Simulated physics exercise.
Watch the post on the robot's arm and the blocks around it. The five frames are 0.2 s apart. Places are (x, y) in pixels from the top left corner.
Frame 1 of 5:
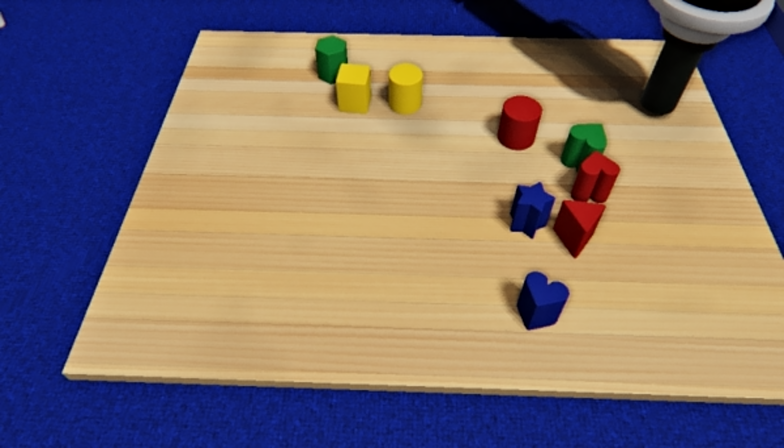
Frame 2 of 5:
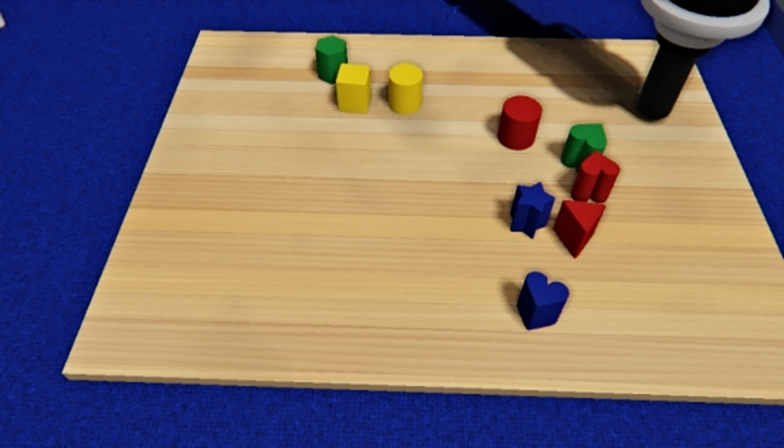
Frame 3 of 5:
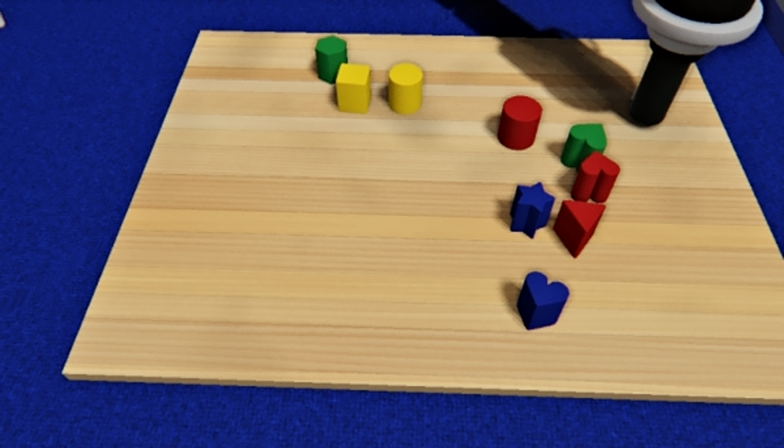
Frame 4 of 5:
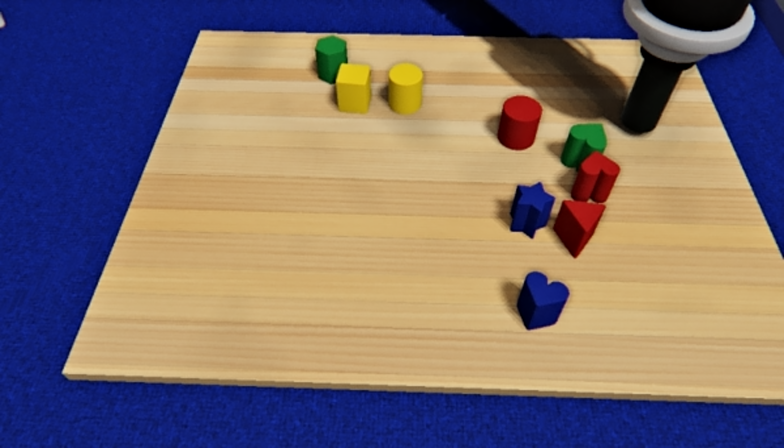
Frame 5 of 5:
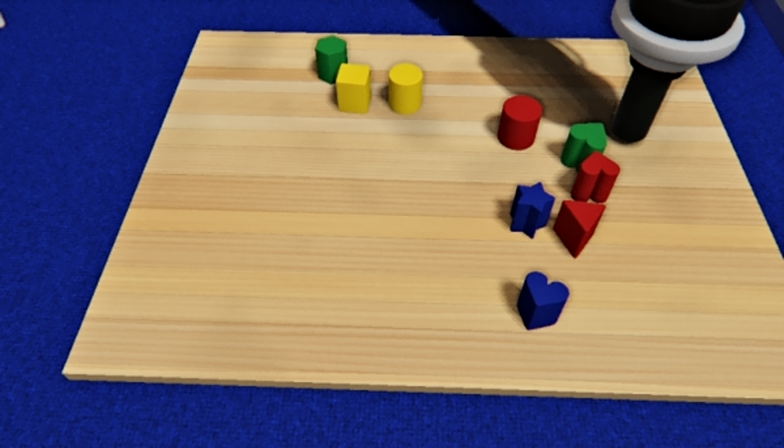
A black post on a robot's arm slid slowly down and slightly left over a wooden board, drawing closer to the green and red heart-shaped blocks, while all the colored blocks stayed still.
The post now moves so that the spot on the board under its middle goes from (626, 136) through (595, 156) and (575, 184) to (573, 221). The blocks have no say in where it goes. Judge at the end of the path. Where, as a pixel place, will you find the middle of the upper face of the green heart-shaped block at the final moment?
At roughly (548, 163).
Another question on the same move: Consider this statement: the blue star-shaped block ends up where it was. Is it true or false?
This is true.
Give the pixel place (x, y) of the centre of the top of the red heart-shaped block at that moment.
Around pixel (620, 206).
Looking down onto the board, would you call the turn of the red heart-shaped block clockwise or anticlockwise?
Counterclockwise rotation.
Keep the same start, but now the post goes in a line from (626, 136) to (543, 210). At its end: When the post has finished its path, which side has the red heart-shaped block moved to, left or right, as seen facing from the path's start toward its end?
Towards the left-hand side.
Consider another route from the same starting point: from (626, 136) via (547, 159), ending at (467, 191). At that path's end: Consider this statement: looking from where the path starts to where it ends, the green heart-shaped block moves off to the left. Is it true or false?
The claim holds.
The first path, step by step. One third of the way, post at (597, 150); green heart-shaped block at (581, 139), turned 20° anticlockwise.
Two thirds of the way, post at (577, 179); green heart-shaped block at (551, 160); red heart-shaped block at (604, 182), turned 40° anticlockwise.
At the end, post at (575, 216); blue star-shaped block in place; red three-sided block at (587, 221); green heart-shaped block at (548, 163); red heart-shaped block at (620, 206), turned 110° anticlockwise.
